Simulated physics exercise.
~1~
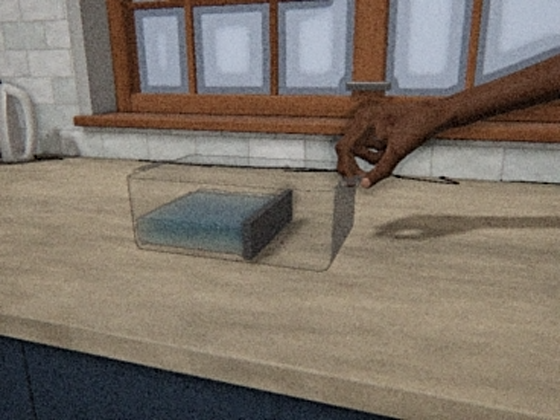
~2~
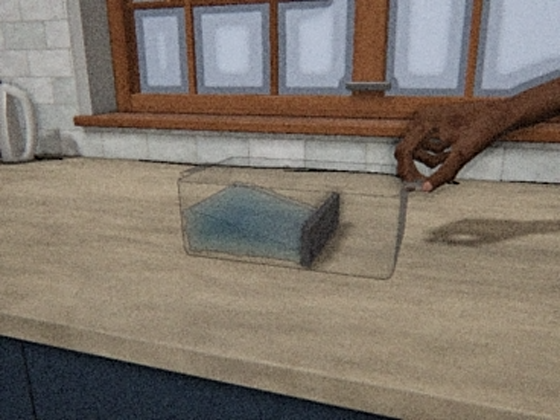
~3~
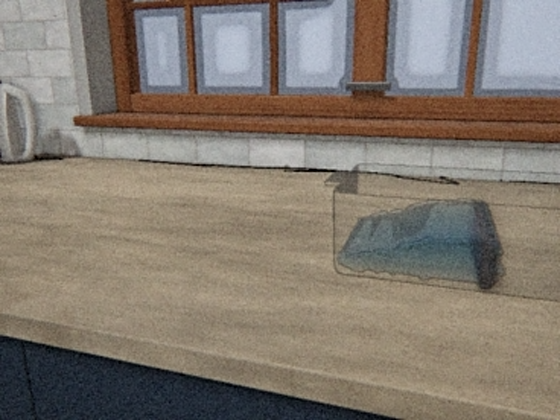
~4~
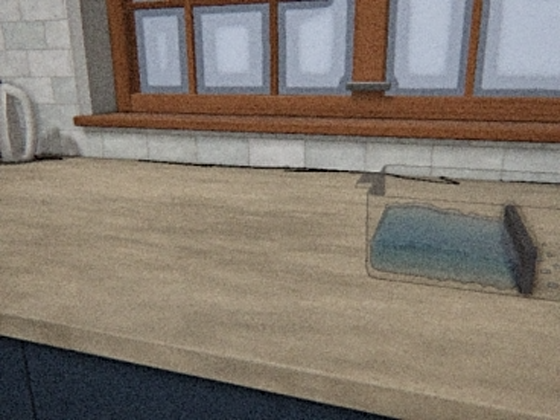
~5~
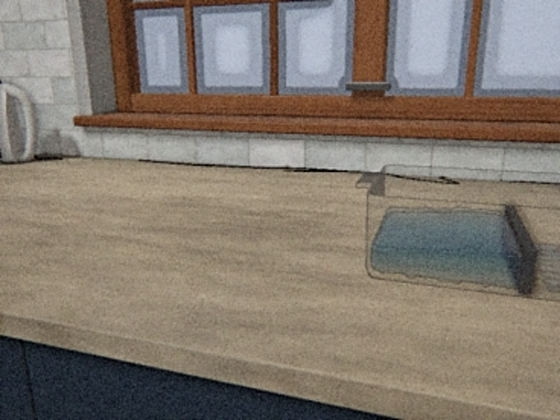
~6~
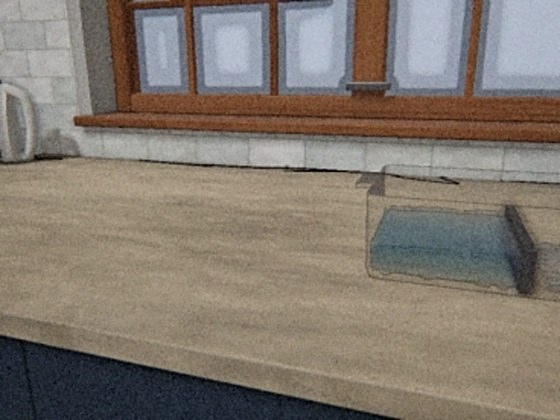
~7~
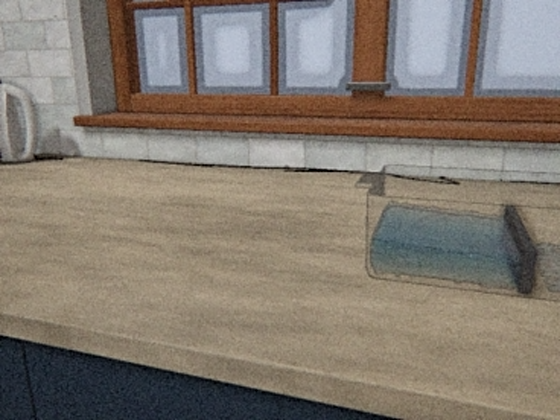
A hand pulling a clear divided tub of sloshing blue water rightward along a wooden worktop, the water settling after it stops.
